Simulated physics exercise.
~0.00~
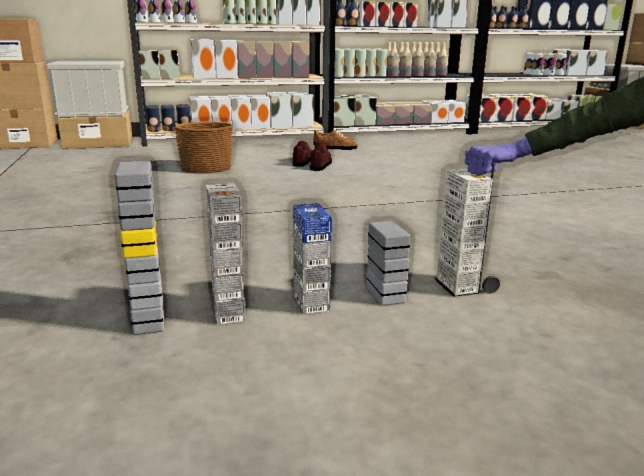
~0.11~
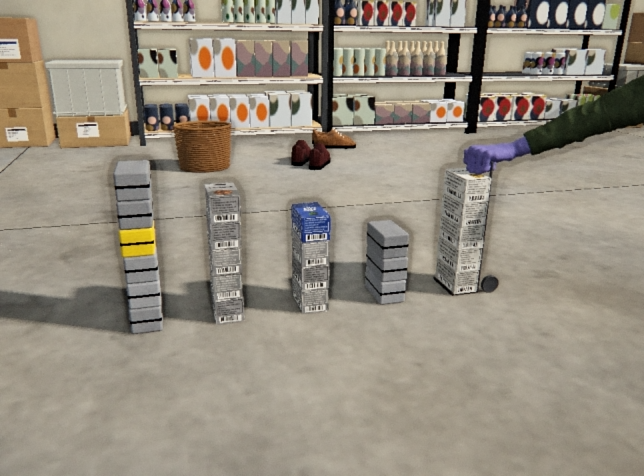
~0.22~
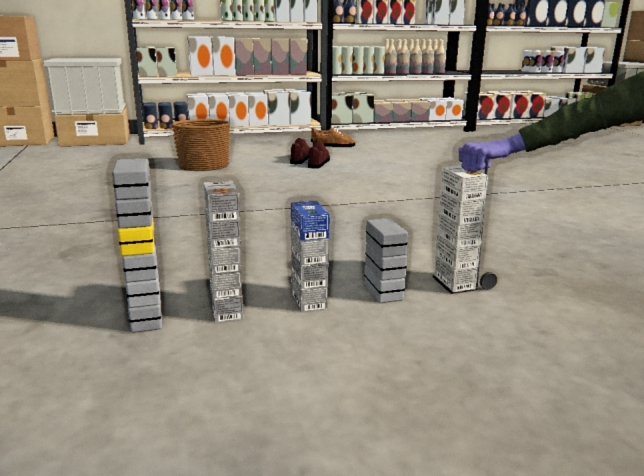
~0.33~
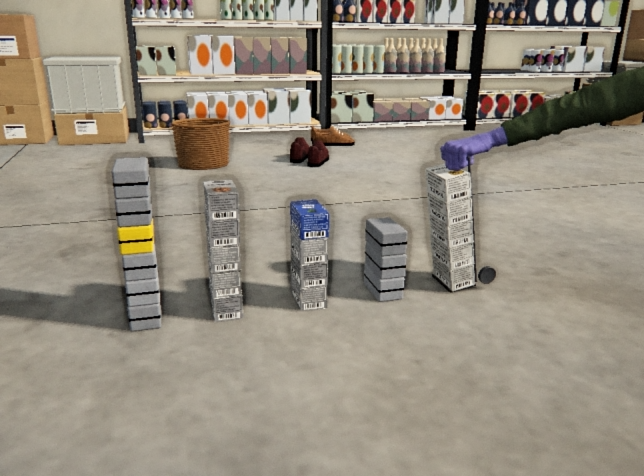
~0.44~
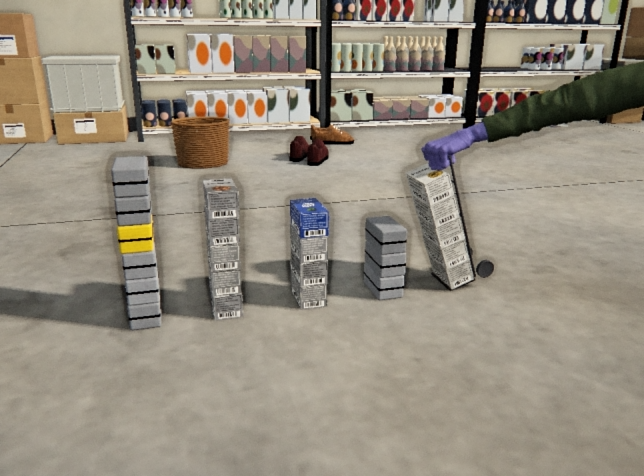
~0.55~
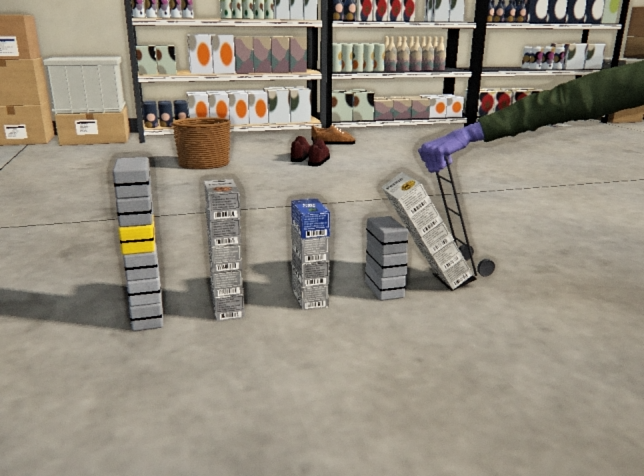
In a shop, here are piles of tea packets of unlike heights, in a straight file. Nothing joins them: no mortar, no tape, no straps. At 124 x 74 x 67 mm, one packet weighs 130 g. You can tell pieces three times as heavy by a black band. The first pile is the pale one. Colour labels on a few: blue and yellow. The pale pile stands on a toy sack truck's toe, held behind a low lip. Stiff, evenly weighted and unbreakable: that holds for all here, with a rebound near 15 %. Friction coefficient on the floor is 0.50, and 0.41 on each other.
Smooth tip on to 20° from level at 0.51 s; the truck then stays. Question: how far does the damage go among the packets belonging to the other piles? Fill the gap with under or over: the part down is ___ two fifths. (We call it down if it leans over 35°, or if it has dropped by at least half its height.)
The part down is under two fifths.
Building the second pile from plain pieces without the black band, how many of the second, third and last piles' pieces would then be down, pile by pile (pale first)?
Second: 3; third: 4; last: 0.
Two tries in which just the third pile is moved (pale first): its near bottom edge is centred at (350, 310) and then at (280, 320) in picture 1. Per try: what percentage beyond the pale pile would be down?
I'd say close to 0 percent, then close to 0 percent.
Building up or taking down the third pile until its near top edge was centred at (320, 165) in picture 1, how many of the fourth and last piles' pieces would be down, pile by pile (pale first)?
Counts down - fourth: 0; last: 0.
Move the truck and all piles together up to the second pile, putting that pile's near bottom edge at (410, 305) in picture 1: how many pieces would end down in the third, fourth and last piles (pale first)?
Down per pile: Third 0, fourth 0, last 0.
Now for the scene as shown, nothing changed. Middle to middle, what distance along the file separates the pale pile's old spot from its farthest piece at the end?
36 cm.
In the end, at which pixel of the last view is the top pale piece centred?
The top pale piece ends up roughly at (334, 282).
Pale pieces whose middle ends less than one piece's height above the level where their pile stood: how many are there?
The count is 2.
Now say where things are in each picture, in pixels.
In the first frame (places mark the middle of the side facing us), truck frame 0° forward; yellow packet (139, 245); blue packet (318, 230); the rest undisturbed.
In the second frame, truck frame 0° forward; blue packet (317, 229).
In the third frame, truck frame 2° forward; yellow packet (136, 242).
In the fourth frame, truck frame 10° forward, top of the pale pile leaning 10°; blue packet (315, 227); the rest undisturbed.
In the fifth frame, truck frame (455, 183) 18° forward, top of the pale pile leaning 20°; blue packet (315, 225); the rest undisturbed.
In the sixth frame, truck frame (453, 183) 20° forward, top of the pale pile leaning 34°; blue packet (316, 226); yellow packet (137, 241); the rest undisturbed.
After 0.61 s, 5 of the pale pile down; none of the 18 other packets down.
After 0.64 s, 5 of the pale pile down; none of the 18 other packets down, 1 disturbed.
After 0.82 s, 4 of the pale pile down; none of the 18 other packets down, 1 disturbed.
After 1.26 s, 4 of the pale pile down; none of the 18 other packets down, 2 disturbed.
At rest (1.8 s), 4 of the pale pile down; none of the 18 other packets down, 2 disturbed; yellow packet unmoved; blue packet unmoved. That is 0 per cent. As the last picture would show them, middles, yellow packet near (138, 232), blue packet near (310, 218).
